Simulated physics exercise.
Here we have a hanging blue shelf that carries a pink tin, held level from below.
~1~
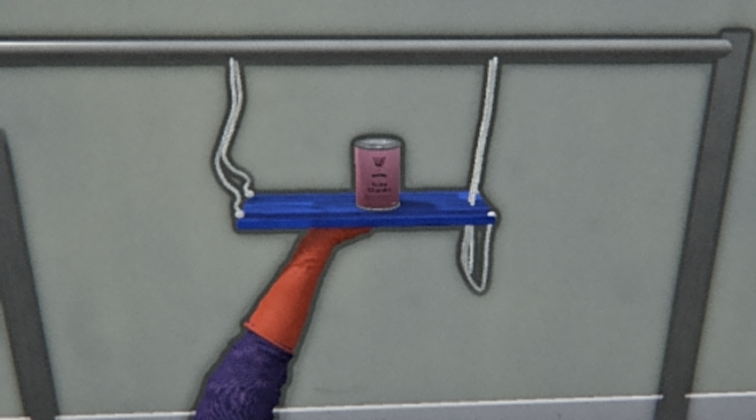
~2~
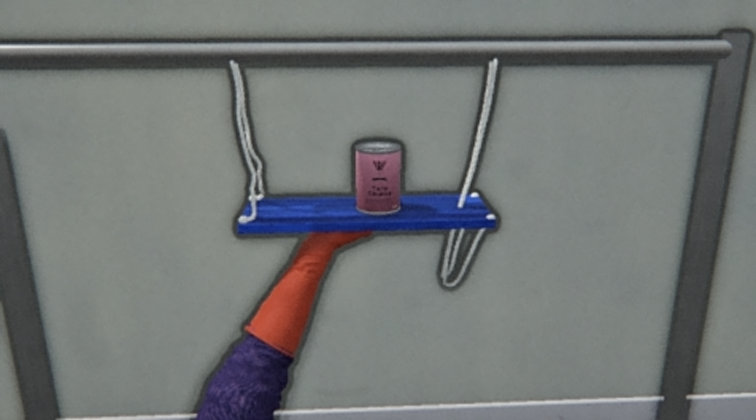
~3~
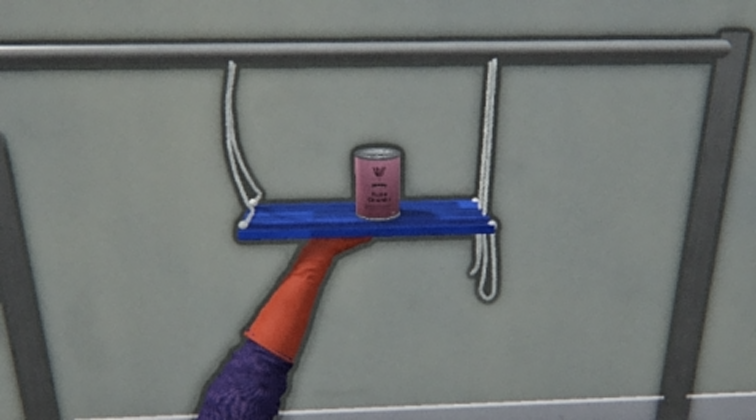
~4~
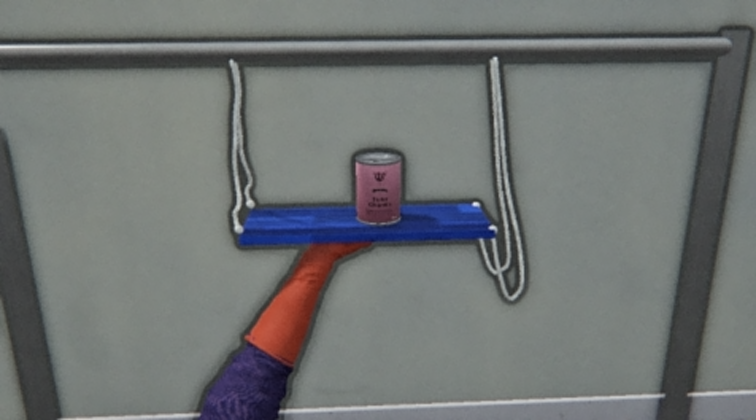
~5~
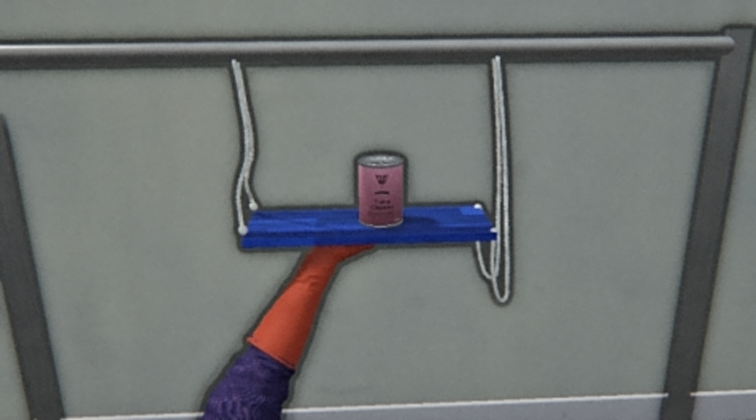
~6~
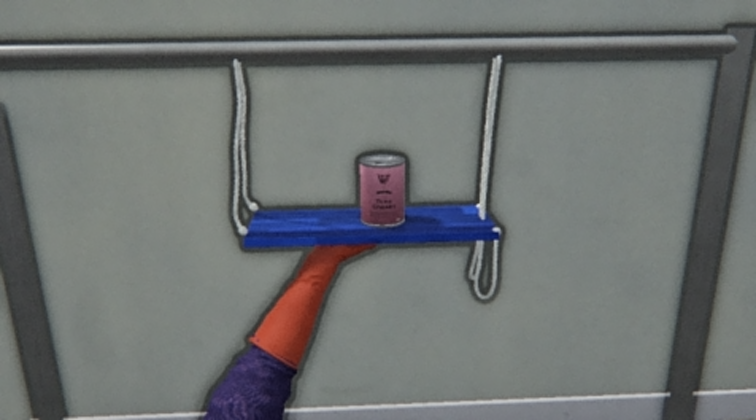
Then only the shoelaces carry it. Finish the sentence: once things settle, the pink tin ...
... has gone over the right end.
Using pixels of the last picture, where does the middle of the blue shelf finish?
Check near (327, 300) - that's where its middle lands.
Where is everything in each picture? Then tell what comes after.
In the first picture, pink tin (378, 175); blue shelf (368, 223).
In the second picture, pink tin (378, 178).
In the third picture, pink tin (378, 184).
In the fourth picture, pink tin (378, 188); blue shelf (369, 237).
In the fifth picture, pink tin (381, 191).
In the sixth picture, pink tin (383, 191); blue shelf (373, 240); left shoelaces almost straight; right shoelaces slack, hanging in a loop.
Then, 0.40 s after the last picture, board tipped 39° down to the right; tin sliding near (447, 297).
Then, 0.92 s after the last picture, board tipped 46° down to the right; tin on the floor.
Then, 1.42 s after the last picture, board tipped 41° down to the right; tin on the floor.
At rest, board tipped 42° down to the right; tin on the floor. The pink tin is shed rightwards.
